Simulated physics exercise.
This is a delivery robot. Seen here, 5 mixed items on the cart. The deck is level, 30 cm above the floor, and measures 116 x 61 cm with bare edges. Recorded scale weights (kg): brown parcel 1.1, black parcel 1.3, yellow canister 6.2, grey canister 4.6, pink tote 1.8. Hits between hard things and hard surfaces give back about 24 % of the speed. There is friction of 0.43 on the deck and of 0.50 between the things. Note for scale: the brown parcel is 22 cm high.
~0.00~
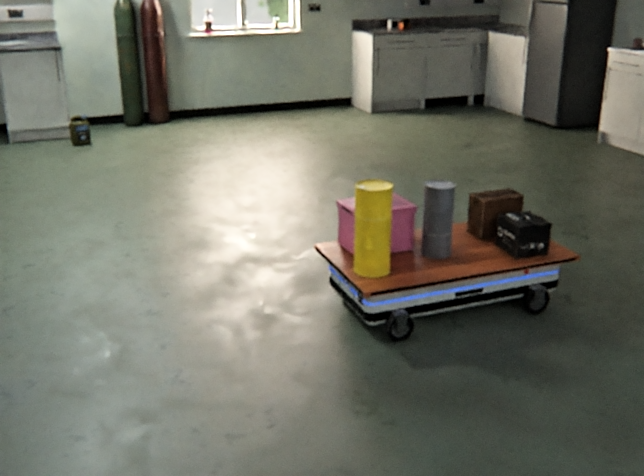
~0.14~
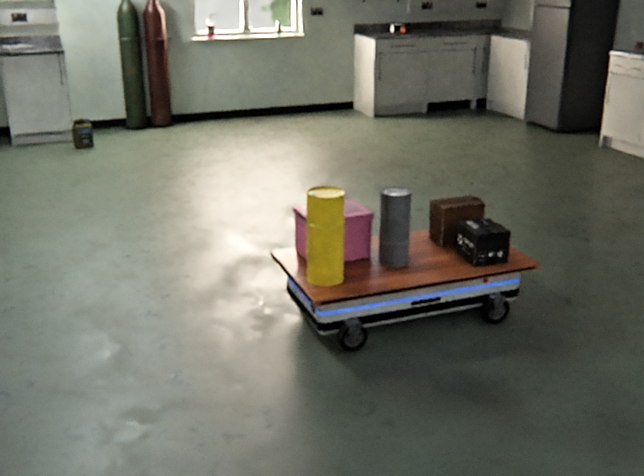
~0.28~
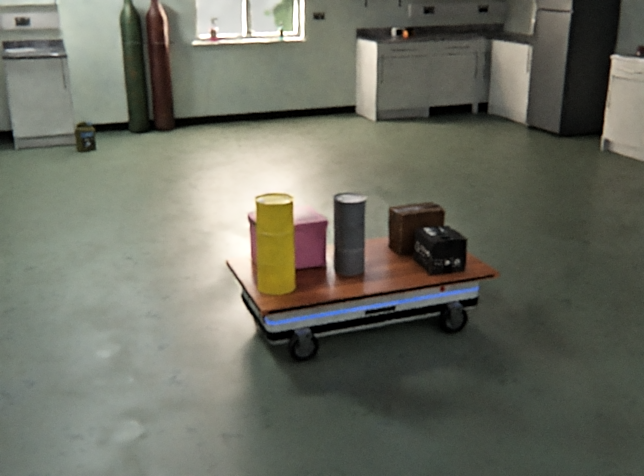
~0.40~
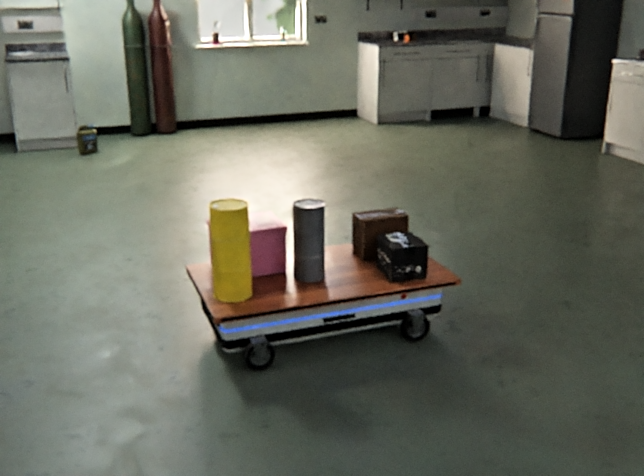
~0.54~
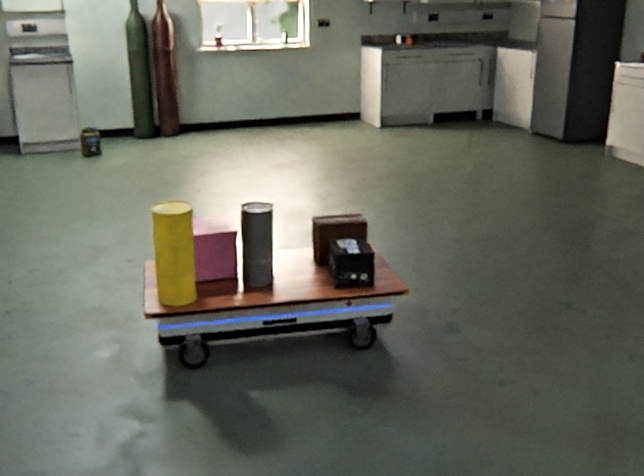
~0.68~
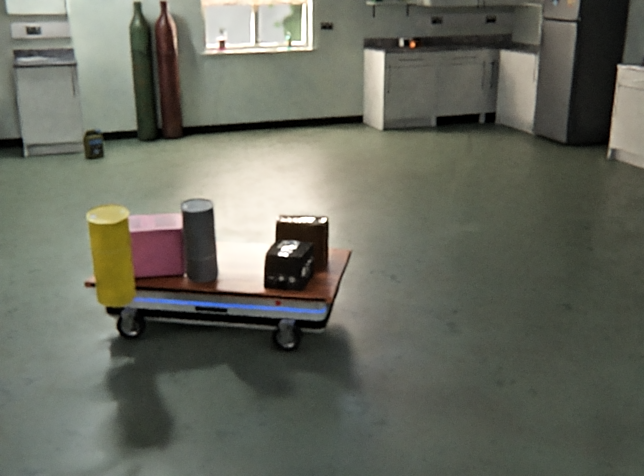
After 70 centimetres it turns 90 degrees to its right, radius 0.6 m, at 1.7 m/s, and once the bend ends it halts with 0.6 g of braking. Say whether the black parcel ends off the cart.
The black parcel falls off.
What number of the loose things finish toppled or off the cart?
The number here is 4.
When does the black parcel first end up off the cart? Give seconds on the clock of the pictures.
Around 1.0 s on the clock.
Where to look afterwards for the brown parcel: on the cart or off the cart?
Brown parcel: Stays in bounds.
After 0.88 s, cart has run 150 cm, turned 62°; grey canister and pink tote now off the cart; black parcel moved 12 cm near (203, 257).
After 0.98 s, cart has run 167 cm, turned 78°; black parcel now off the cart.
After 1.18 s, cart has run 200 cm, turned 90°.
After 1.48 s, cart has run 219 cm, turned 90°, stopped; brown parcel moved 9 cm.
In the end (1.9 s), off the cart, black parcel, yellow canister, grey canister and pink tote; the last one under 10 cm from the start. In the last view, black parcel near (94, 270).
